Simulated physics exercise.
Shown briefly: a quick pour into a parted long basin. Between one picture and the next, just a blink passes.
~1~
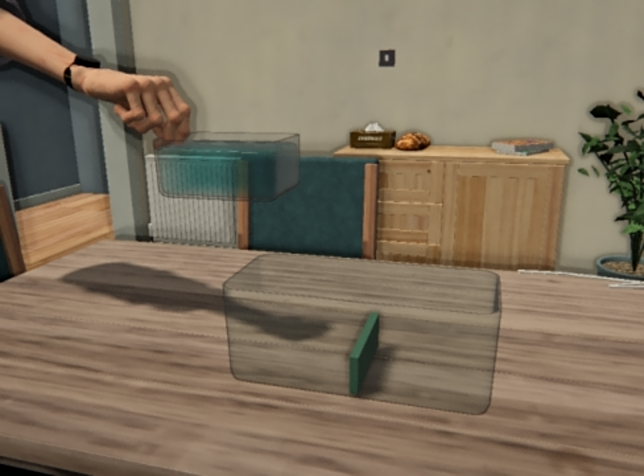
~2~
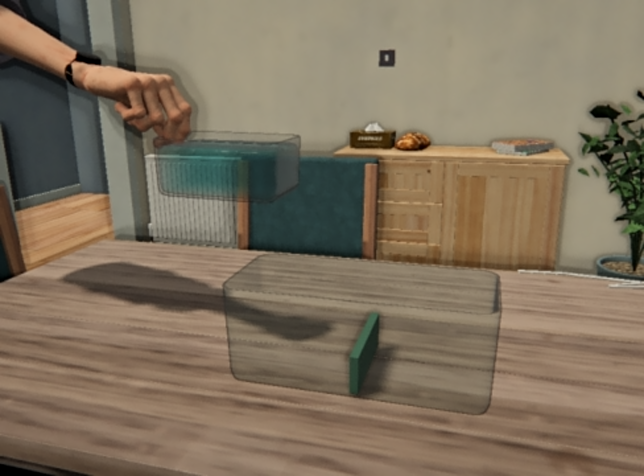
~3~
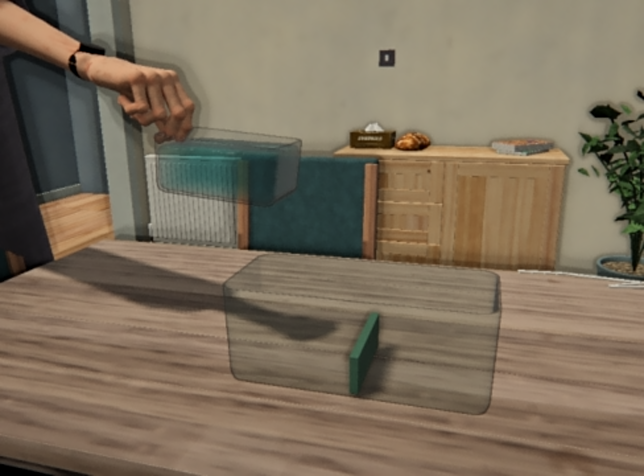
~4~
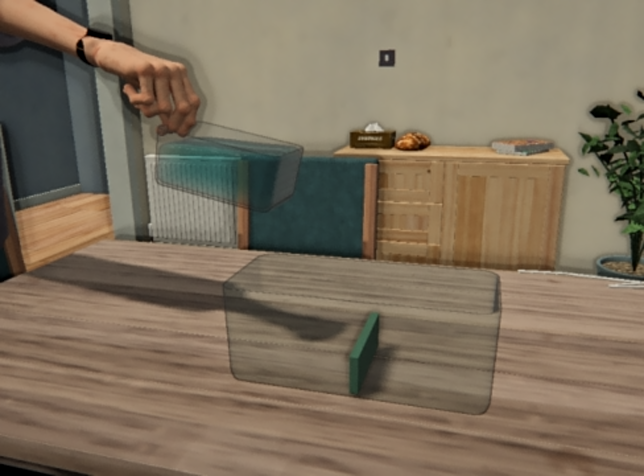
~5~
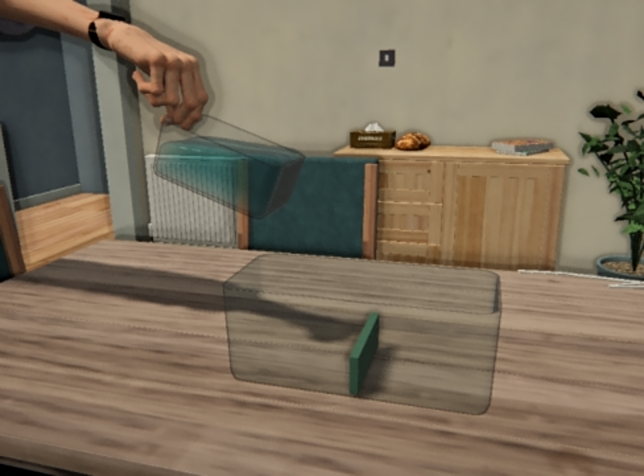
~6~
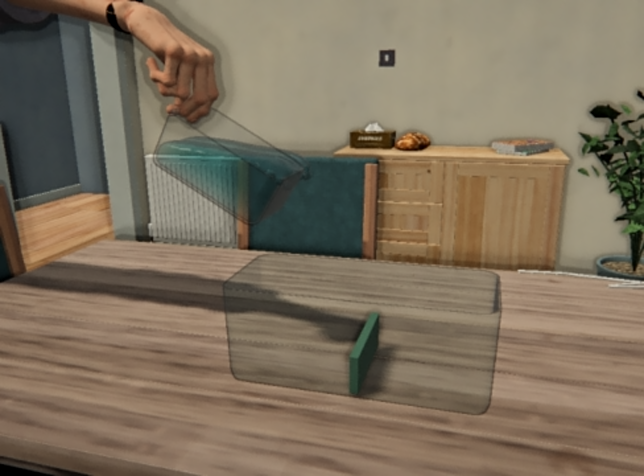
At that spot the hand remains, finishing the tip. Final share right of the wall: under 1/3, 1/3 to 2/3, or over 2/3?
Under 1/3.
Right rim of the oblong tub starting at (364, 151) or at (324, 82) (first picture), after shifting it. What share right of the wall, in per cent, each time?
Start one gives close to 70 percent, start two close to 60 percent.
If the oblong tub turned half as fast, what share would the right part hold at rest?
I'd say roughly 30 in every hundred ends up there.
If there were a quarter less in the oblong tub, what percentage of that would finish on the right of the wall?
Close to 5 per cent.
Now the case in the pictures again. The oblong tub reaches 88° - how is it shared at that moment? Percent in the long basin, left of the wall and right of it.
I'd put the left part near 30 per cent and the right part near 5.
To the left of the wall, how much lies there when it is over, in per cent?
I'd put it near 80 per cent.
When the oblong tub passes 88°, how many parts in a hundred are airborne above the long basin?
I'd say some 45 per cent.
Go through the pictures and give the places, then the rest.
The first frame shows tilt 0°; pouring edge (288, 140); surface from (177, 144) to (288, 147); the long basin's rim runs from (242, 270) to (499, 293); the wall's top is at (366, 334).
The second frame shows tilt 1°; pouring edge (289, 141); surface from (177, 144) to (289, 147).
The third frame shows tilt 5°; pouring edge (290, 146); surface from (178, 142) to (290, 150).
The fourth frame shows tilt 12°; pouring edge (292, 154); surface from (179, 142) to (292, 152).
The fifth frame shows tilt 20°; pouring edge (293, 164); surface from (179, 142) to (293, 158); 2 per cent is over the edge.
The sixth frame shows tilt 30°; pouring edge (293, 176); surface from (179, 140) to (290, 166); 7 per cent is over the edge.
A moment on, the oblong tub is tipped on its side and 19 per cent is still to pour, 30 is left of the wall and 5 right of it.
Next, the oblong tub is tipped right over and 5 per cent is still to pour, 72 is left of the wall and 10 right of it.
Then the oblong tub is tipped right over and 1 per cent is still to pour, 76 is left of the wall and 13 right of it.
Later the oblong tub is tipped right over and 0 per cent is still to pour, 78 is left of the wall and 13 right of it.
In the end 78 per cent lies left of the wall, 13 right of it and 9 outside.
